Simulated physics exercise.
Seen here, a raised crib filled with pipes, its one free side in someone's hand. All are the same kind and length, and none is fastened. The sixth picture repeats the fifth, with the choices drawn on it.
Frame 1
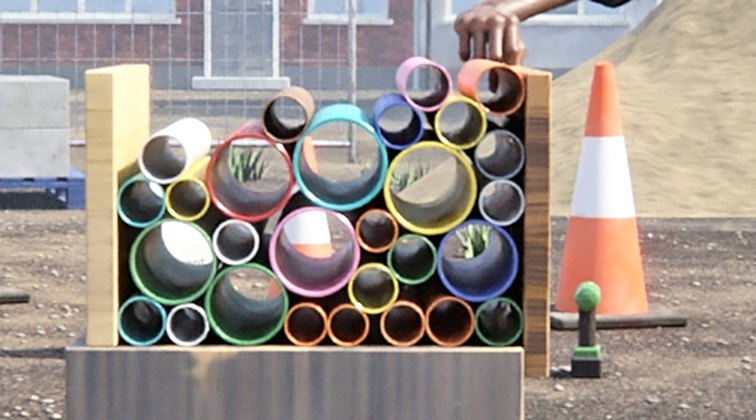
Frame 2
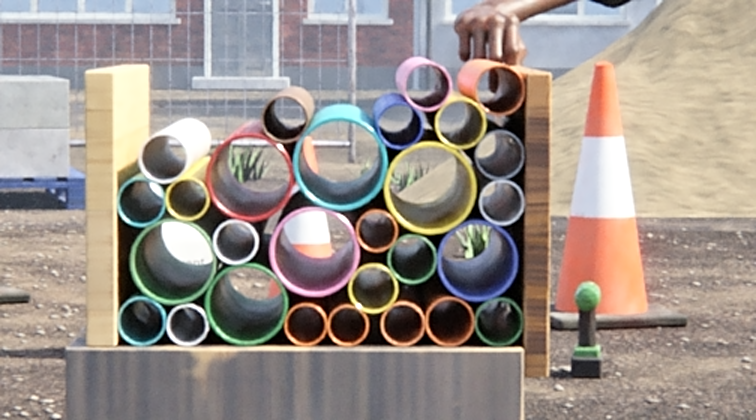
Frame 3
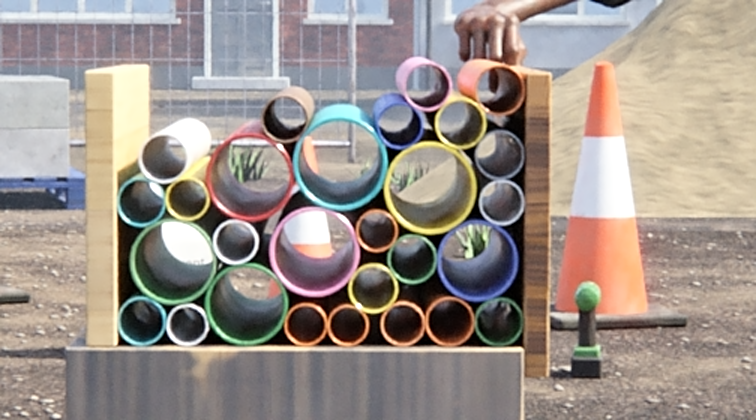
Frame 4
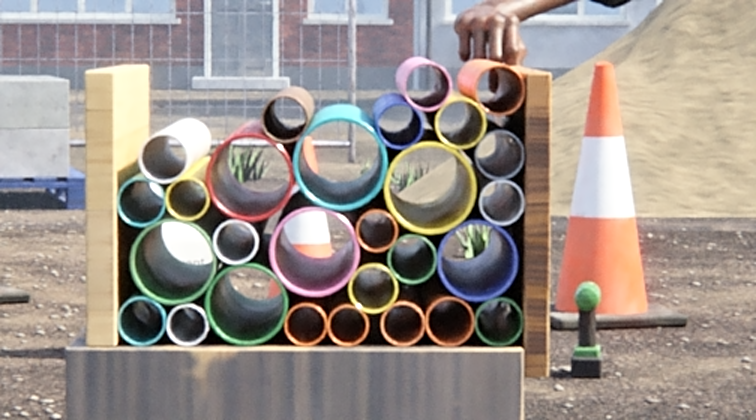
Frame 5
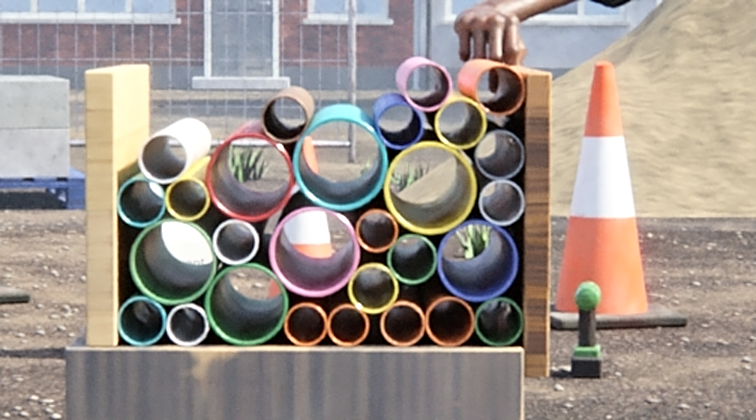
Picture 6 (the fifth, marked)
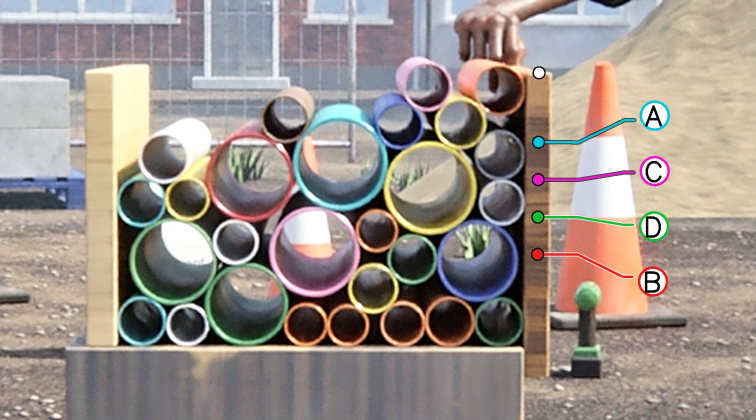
Colorful pipes of different widths sat stacked between two upright boards, while a hand rested at the top of the right-hand board beside an orange pipe, and nothing visibly moved.
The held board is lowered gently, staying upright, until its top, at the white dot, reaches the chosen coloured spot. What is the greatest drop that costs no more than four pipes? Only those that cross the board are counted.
The lowest mark that will do is D.
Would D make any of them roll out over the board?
Yes, at D.
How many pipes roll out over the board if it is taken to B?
With B, five.
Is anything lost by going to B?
At B: Yes.
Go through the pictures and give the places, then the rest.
A turquoise pipe (142, 322); an orange pipe (403, 324); a pink pipe (315, 252), in the first picture.
A pink pipe (315, 252); a white pipe (236, 242), in the second picture.
A turquoise pipe (141, 202); a white pipe (164, 158), in the third picture.
Side board (519, 207); a turquoise pipe (142, 322), in the fourth picture.
An orange pipe (403, 324); a pink pipe (315, 252); a white pipe (236, 242), in the fifth picture.
On the marked copy, A at (538, 142); B at (537, 255); C at (538, 179); D at (538, 217); the white dot at (539, 73).
Following D. Soon after the start, top of the board (525, 166).
Later, top of the board (525, 217).
In the end, top of the board (525, 217), four out over the board.
As for the rest, A none out over the board; B five out over the board; C one out over the board.
